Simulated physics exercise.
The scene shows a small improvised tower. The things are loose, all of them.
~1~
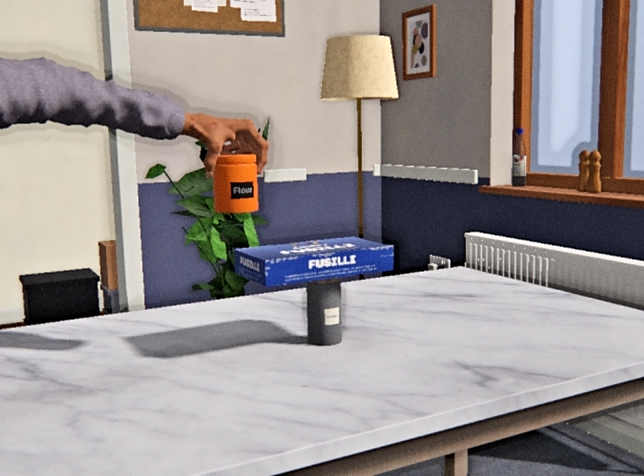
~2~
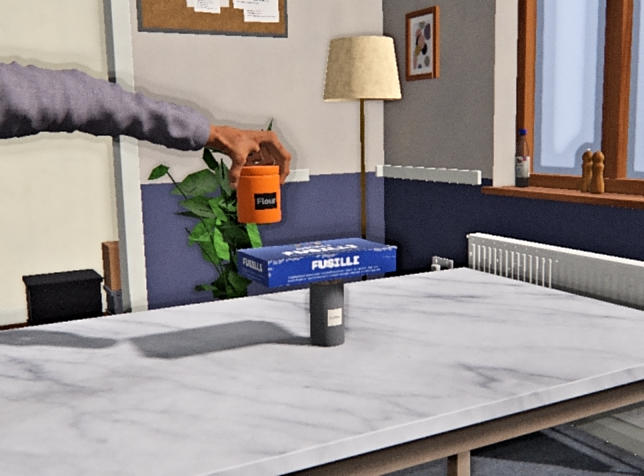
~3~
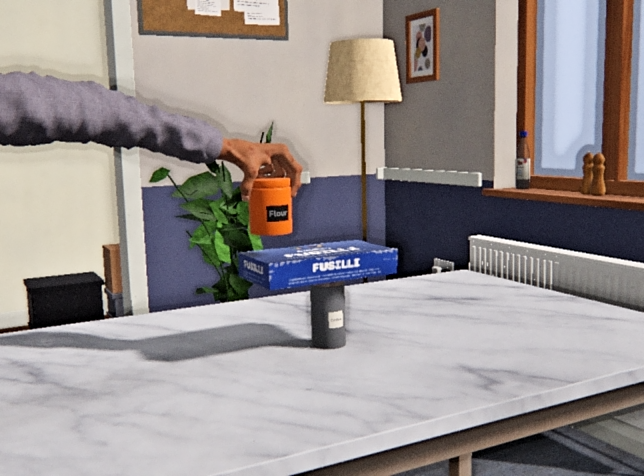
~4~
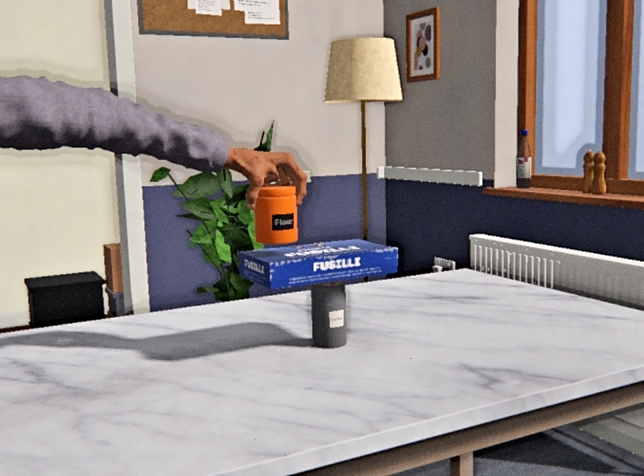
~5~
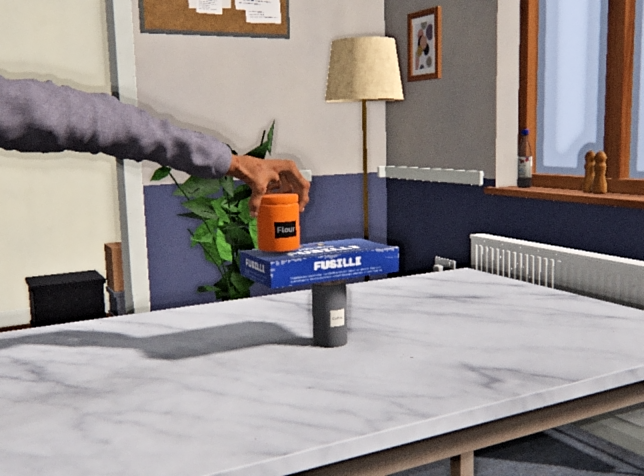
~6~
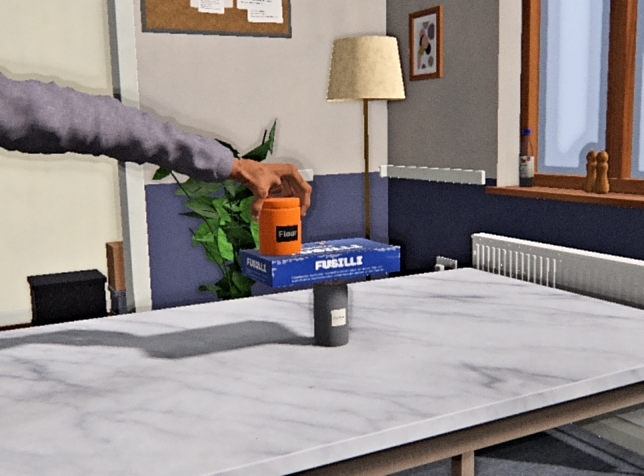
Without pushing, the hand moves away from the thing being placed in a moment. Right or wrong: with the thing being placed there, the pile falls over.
Right, it falls over.
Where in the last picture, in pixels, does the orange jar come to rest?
Close to pixel (161, 345).
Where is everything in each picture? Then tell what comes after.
Still above its spot; orange jar (235, 183); blue packet (314, 260), in the first frame.
Still above its spot; orange jar (258, 194); blue packet (317, 261), in the second frame.
Still above its spot; orange jar (270, 206); blue packet (318, 263), in the third frame.
Still above its spot; orange jar (275, 214); blue packet (318, 262), in the fourth frame.
Still above its spot; orange jar (278, 222); blue packet (319, 261), in the fifth frame.
In place under the hand; orange jar (279, 226); blue packet (320, 261), in the sixth frame.
Then, 0.40 s after the last picture, blue packet and orange jar now fallen.
Then, 0.50 s after the last picture, blue packet on its side.
Then, 0.80 s after the last picture, blue packet now fallen.
At rest, fallen, blue packet and orange jar; grey jar in place. Seen from the same camera at the end, orange jar near (160, 345). The stack comes apart.
